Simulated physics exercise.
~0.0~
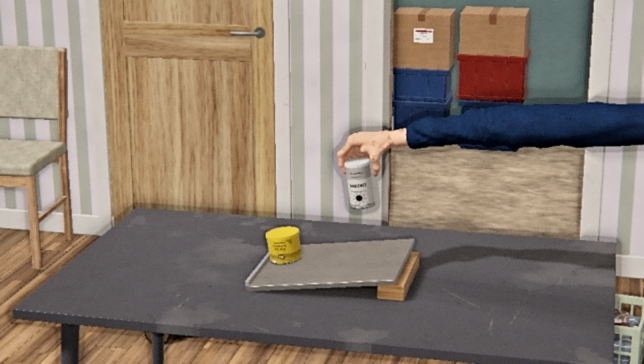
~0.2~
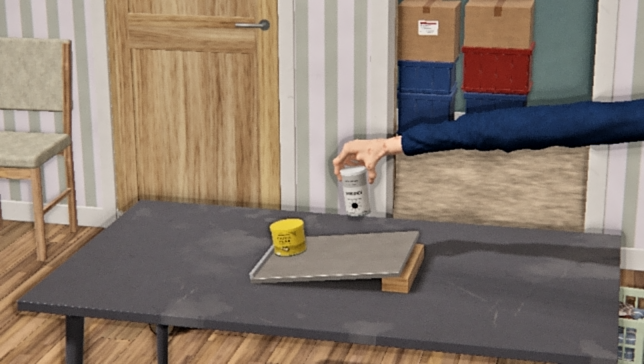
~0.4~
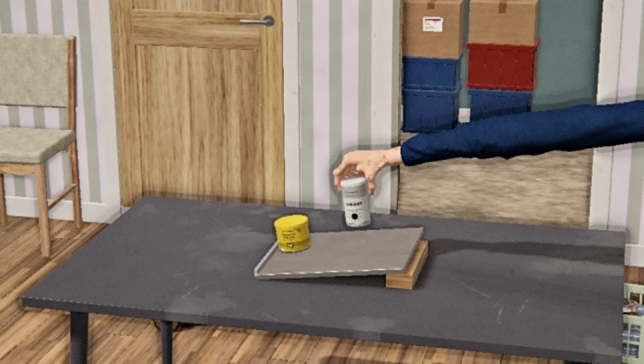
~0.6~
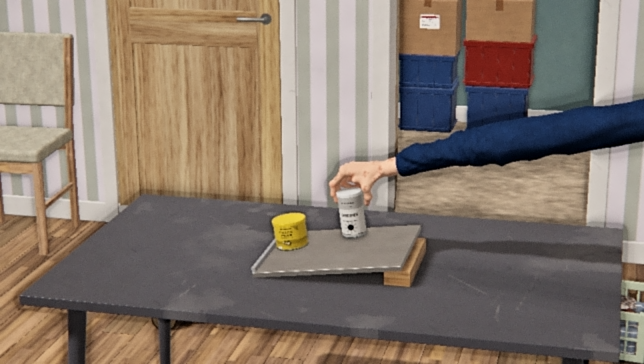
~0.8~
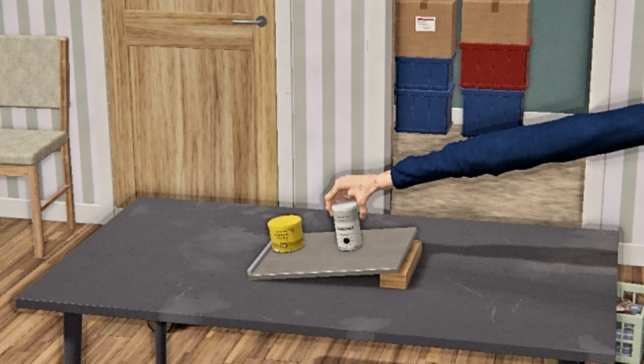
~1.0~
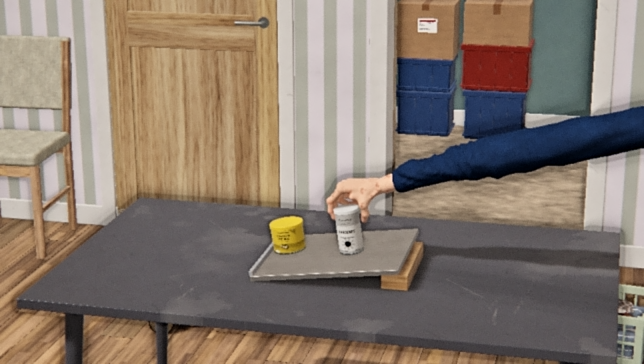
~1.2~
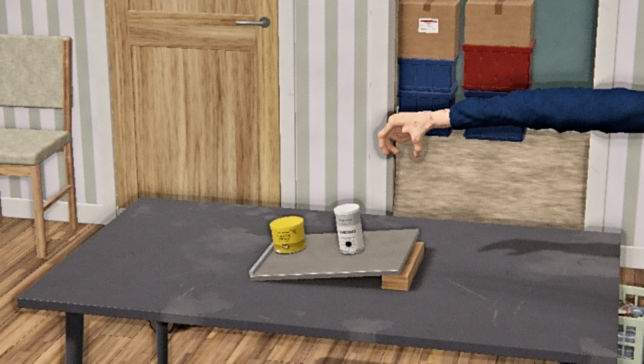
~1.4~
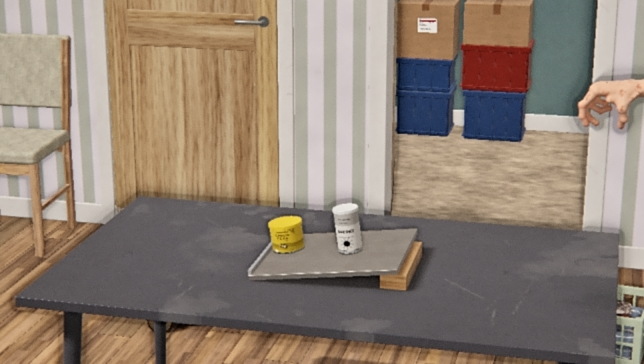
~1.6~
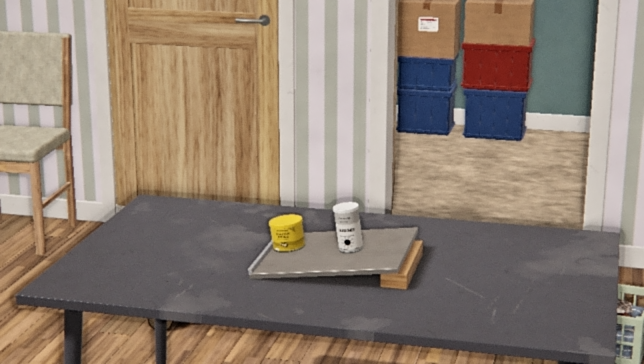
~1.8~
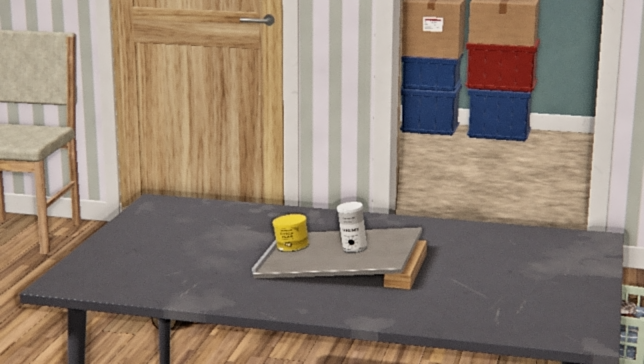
A hand in a blue sleeve lowered a white tin onto a tilted board beside a yellow tub, held it there briefly, then let go and withdrew to the right. The tin stayed put on the slope, and the tub never moved.
